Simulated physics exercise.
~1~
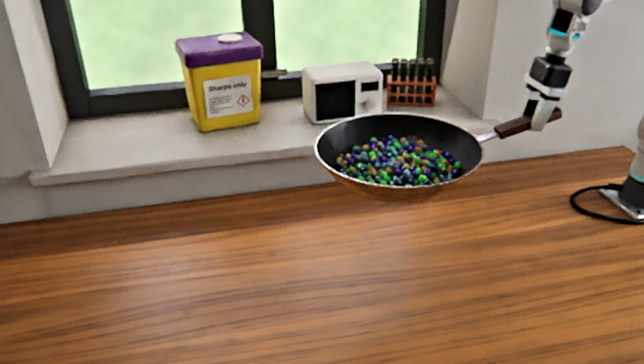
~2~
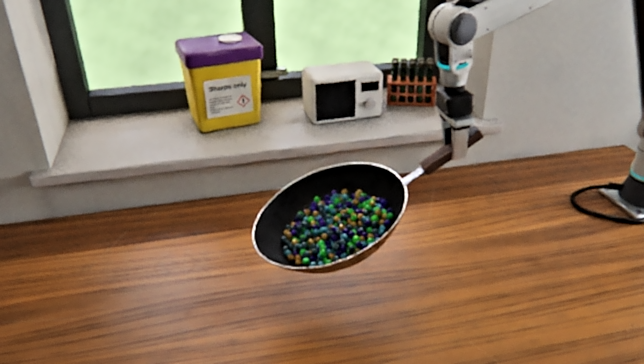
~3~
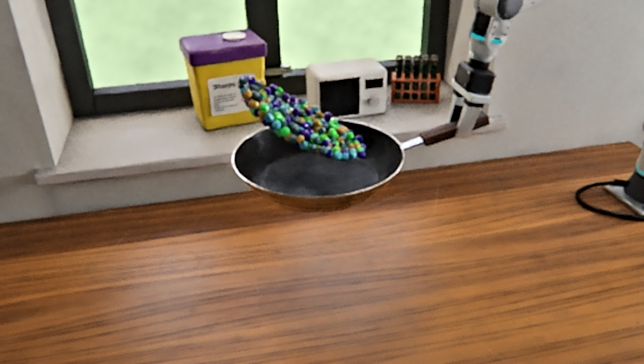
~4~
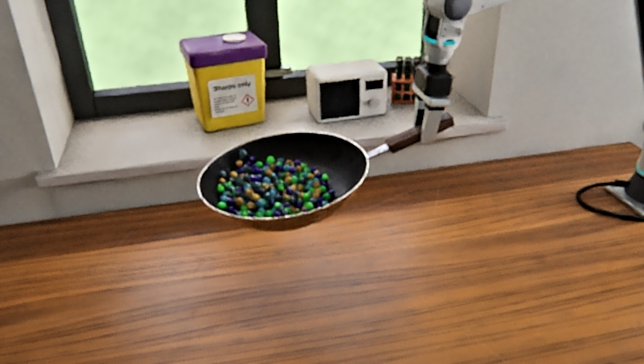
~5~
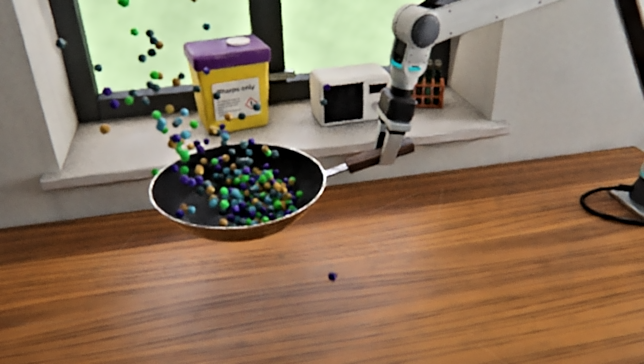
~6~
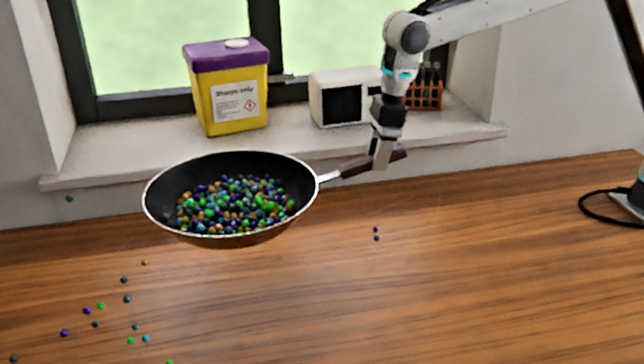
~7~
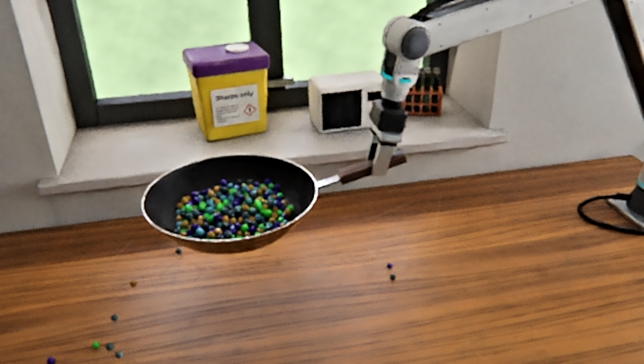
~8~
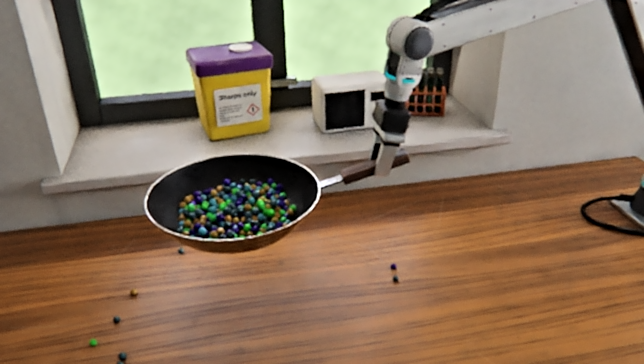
The clip opens on a robotic arm holding a dark frying pan of small, colourful round sweets above a wooden table, with a yellow, purple-lidded container on the windowsill behind. The pan swings left and down, leaning as the sweets bunch together. It then levels and the sweets fly up in a slanting stream before landing back inside. Moving further left, the arm tosses them again, scattering some high beyond the far side. Most drop into the pan, while a few fall and roll across the table. The arm holds still, with the pan still well filled and several strays on the wood.
